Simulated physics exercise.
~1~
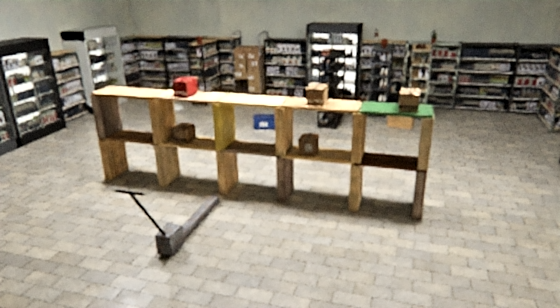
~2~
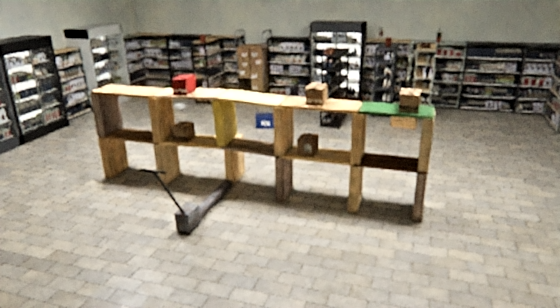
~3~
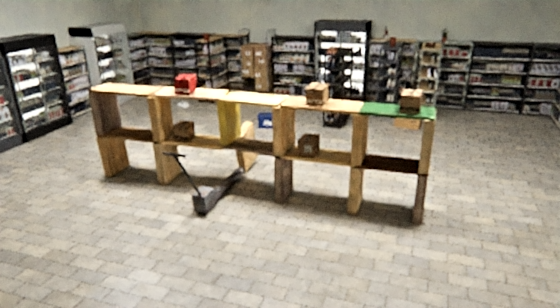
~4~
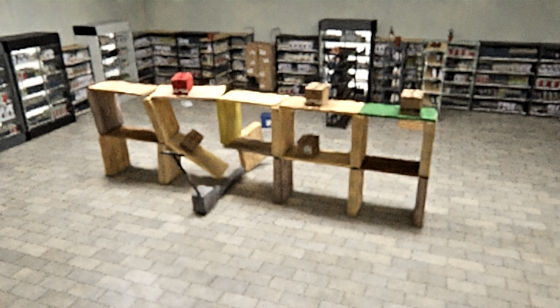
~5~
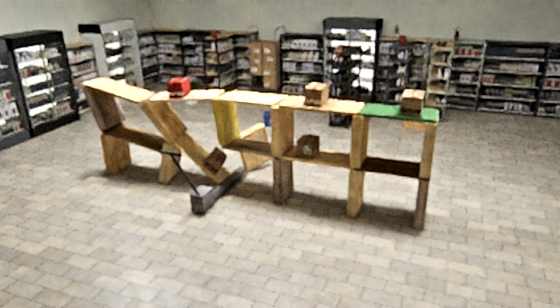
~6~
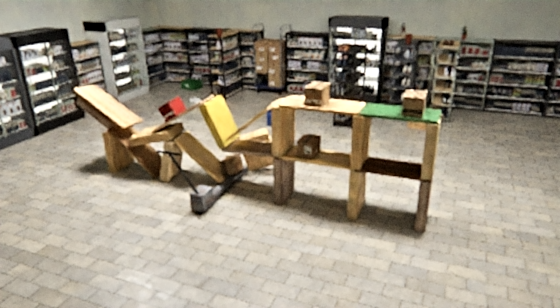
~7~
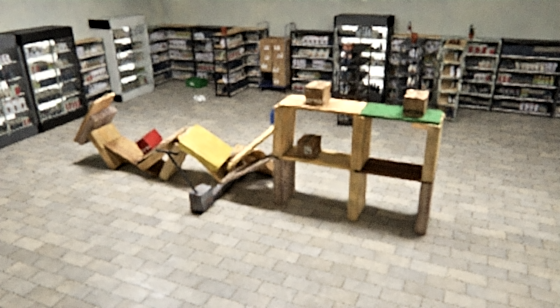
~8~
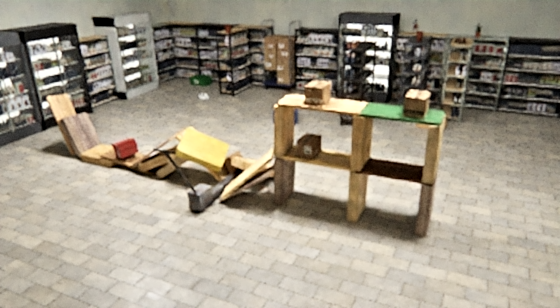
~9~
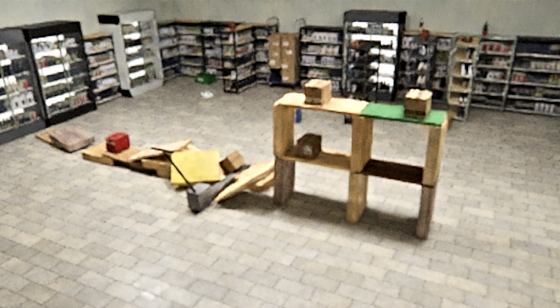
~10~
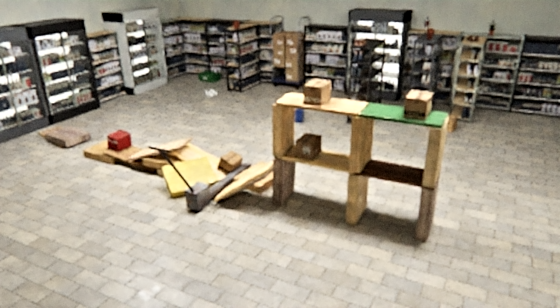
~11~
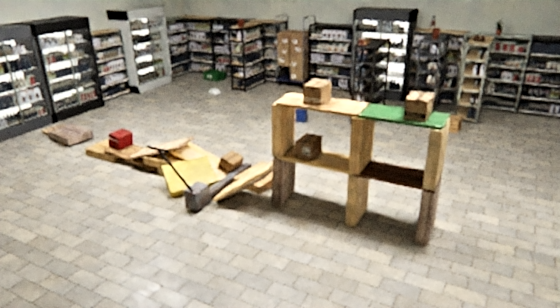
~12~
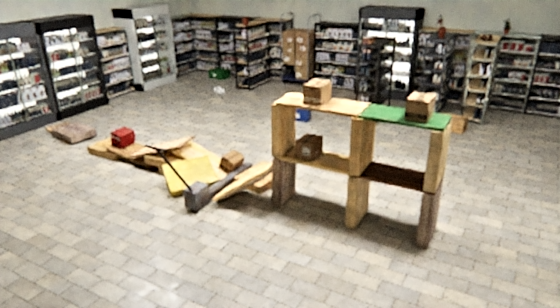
A floor jack slides into the wooden shelving, and its left part collapses while the right stands.
